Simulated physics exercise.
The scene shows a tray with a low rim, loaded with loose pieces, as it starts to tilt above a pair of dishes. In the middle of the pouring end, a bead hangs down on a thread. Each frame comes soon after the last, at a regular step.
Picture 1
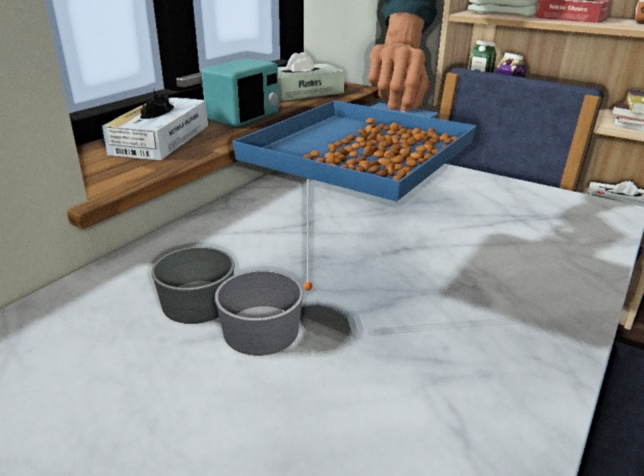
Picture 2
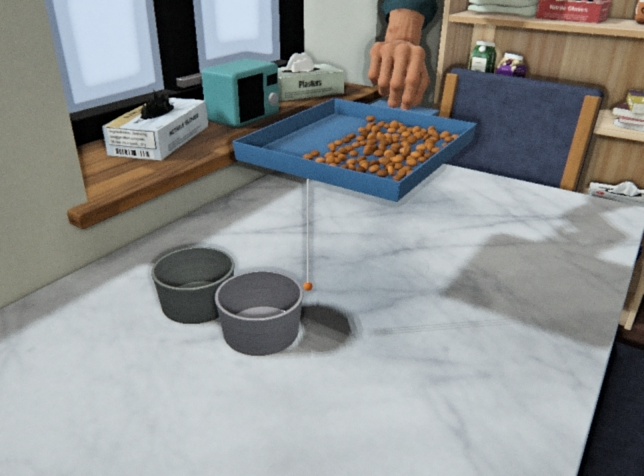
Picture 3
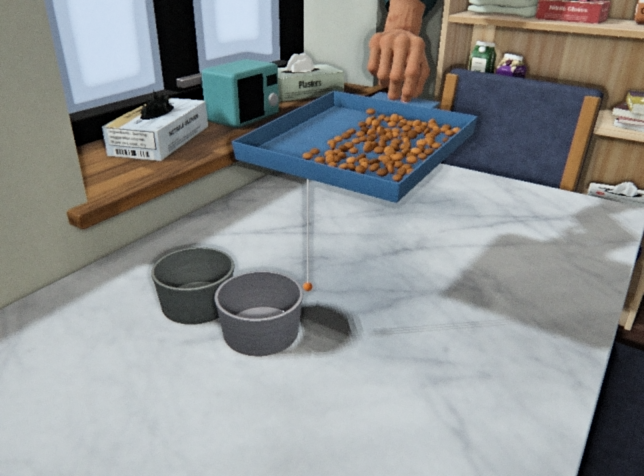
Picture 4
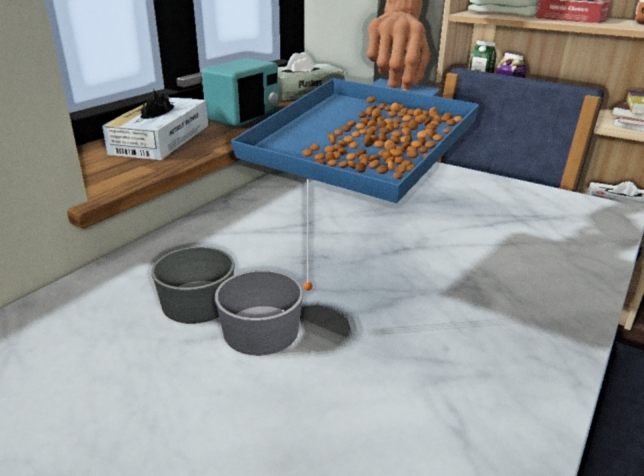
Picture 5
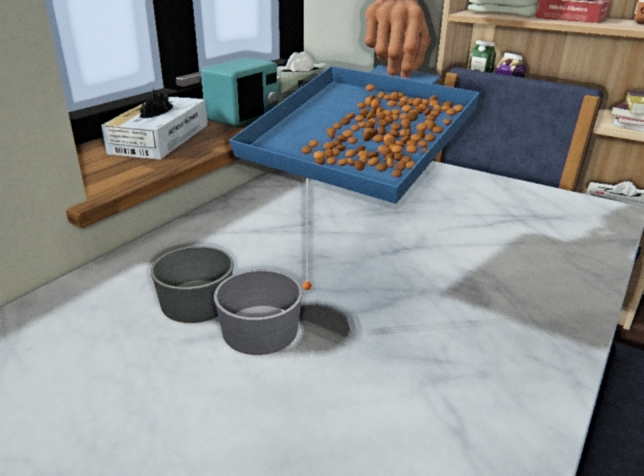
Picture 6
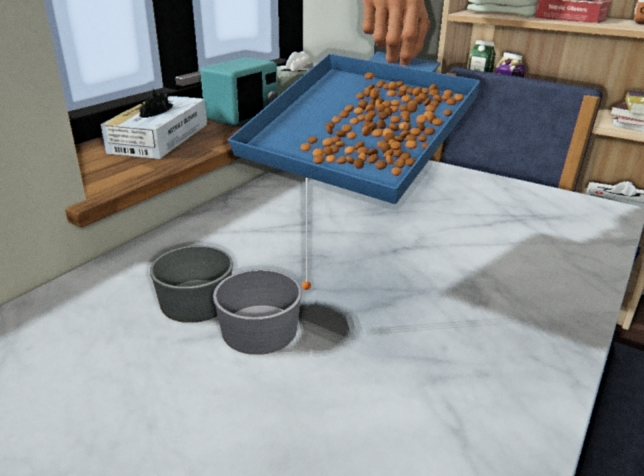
A hand tilted a blue tray of brown kibble bits above a marble table, raising its far side gradually from nearly level, while two gray dishes and an orange bead on a thread stayed still.
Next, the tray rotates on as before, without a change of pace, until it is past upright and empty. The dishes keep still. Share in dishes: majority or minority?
I expect the dishes to receive the lesser amount.
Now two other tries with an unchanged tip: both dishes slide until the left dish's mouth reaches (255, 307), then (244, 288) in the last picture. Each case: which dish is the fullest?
Trial one goes to the one to the right, trial two to the one to the right.
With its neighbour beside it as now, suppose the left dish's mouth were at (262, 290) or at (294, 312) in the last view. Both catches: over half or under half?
The first place gets the greater share, the second the greater share.
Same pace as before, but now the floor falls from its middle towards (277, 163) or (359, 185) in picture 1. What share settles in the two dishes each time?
For the first it's near 70 %, for the second near 0 %.
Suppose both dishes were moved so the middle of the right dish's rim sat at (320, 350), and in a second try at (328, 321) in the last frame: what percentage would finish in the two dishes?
In order, 80 % and 60 %.
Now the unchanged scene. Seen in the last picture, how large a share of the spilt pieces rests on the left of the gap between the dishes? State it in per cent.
I reckon around 20 per cent.
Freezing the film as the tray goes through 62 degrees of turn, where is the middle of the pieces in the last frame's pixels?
Check around (352, 171) in the last picture.
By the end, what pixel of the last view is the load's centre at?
It settles centred around (317, 400).
Soon after the last picture, tray tipped steeply; nearly all on the tray; a stray few in the air.
A little later, tray tipped past a quarter turn; about half on the tray; about a third outside both; a small part in the air.
Later still, tray tipped past a quarter turn; a small part in the right dish; nearly all outside both.
At rest, tray tipped past a quarter turn; a small part in the right dish; none in the left dish; nearly all outside both.
